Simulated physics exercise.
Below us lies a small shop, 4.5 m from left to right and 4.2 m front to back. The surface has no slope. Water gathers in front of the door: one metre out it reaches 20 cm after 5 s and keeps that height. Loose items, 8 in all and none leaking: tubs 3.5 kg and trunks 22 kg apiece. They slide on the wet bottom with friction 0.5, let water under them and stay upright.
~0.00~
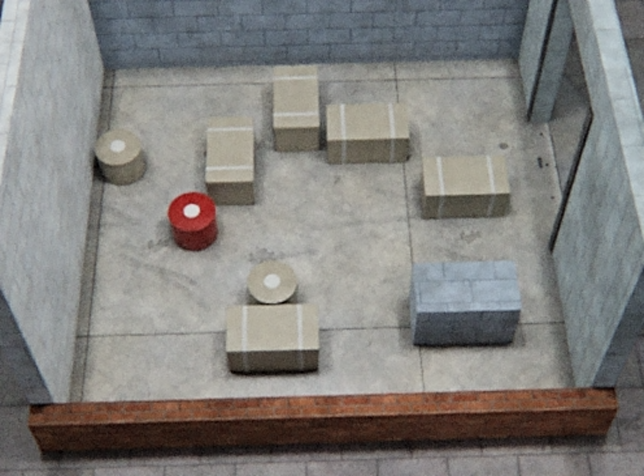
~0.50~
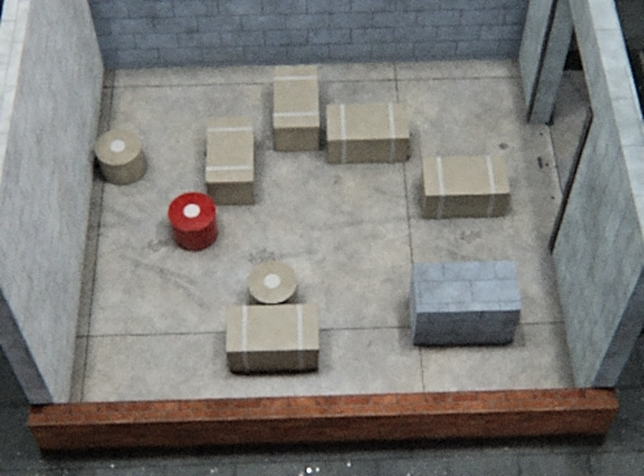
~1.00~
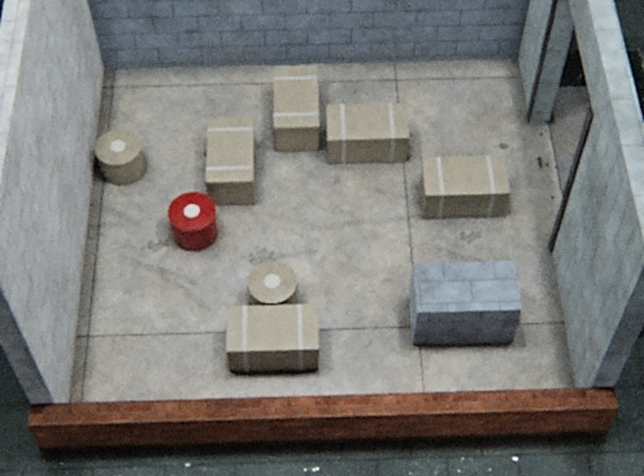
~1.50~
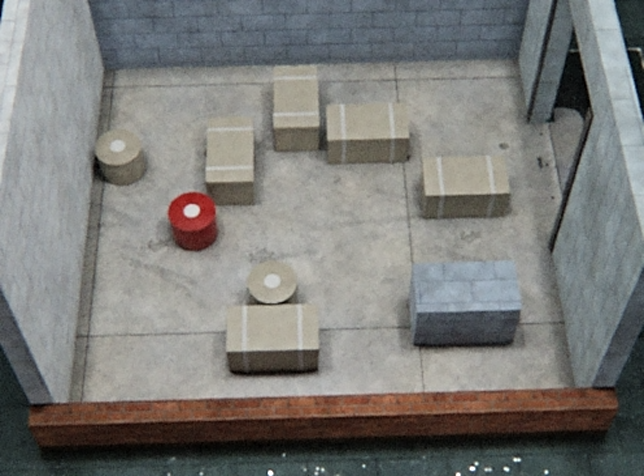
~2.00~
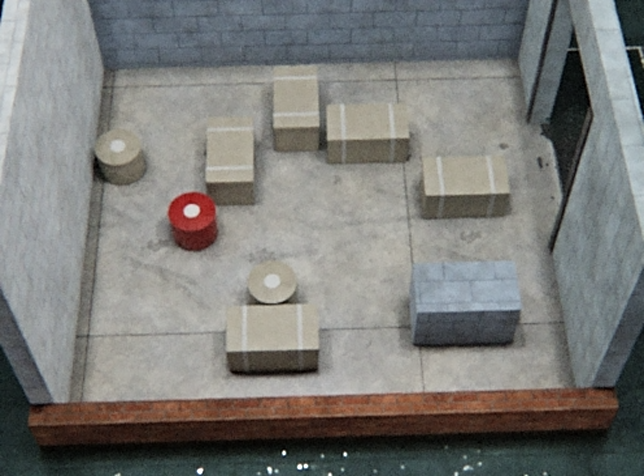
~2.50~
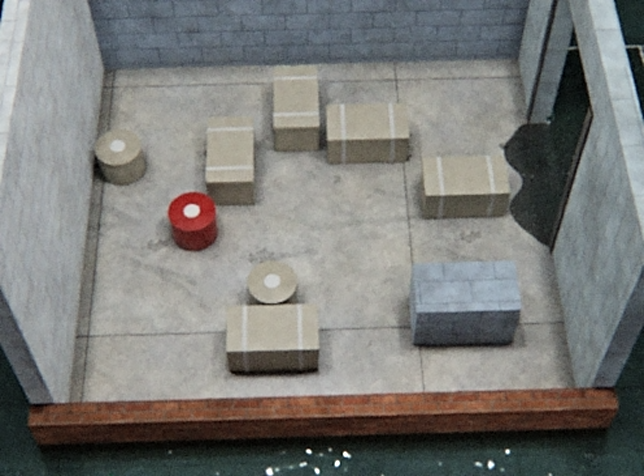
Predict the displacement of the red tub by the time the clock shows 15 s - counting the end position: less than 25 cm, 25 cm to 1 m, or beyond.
Red tub slides a little.
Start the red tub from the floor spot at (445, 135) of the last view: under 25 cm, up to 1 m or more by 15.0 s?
It ends far away.
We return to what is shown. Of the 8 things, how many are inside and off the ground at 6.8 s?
1 of them.
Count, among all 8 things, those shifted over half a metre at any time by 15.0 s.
That makes 8.
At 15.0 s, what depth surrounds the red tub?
Roughly 12 cm.
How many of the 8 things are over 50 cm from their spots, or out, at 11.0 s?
6 of them.
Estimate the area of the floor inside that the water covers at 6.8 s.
About 12.0 m2.
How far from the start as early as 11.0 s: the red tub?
Roughly 80 cm by then.
After 3.5 s the red tub is near (192, 211), 0.0 m from its start, aground; 0 afloat.
After 6.8 s the red tub is near (185, 209), 0.1 m from its start, aground; 1 afloat.
After 11.0 s the red tub is near (111, 218), 0.7 m from its start, afloat; 8 afloat.
After 15.0 s the red tub is near (148, 242), 0.5 m from its start, afloat; 8 afloat.
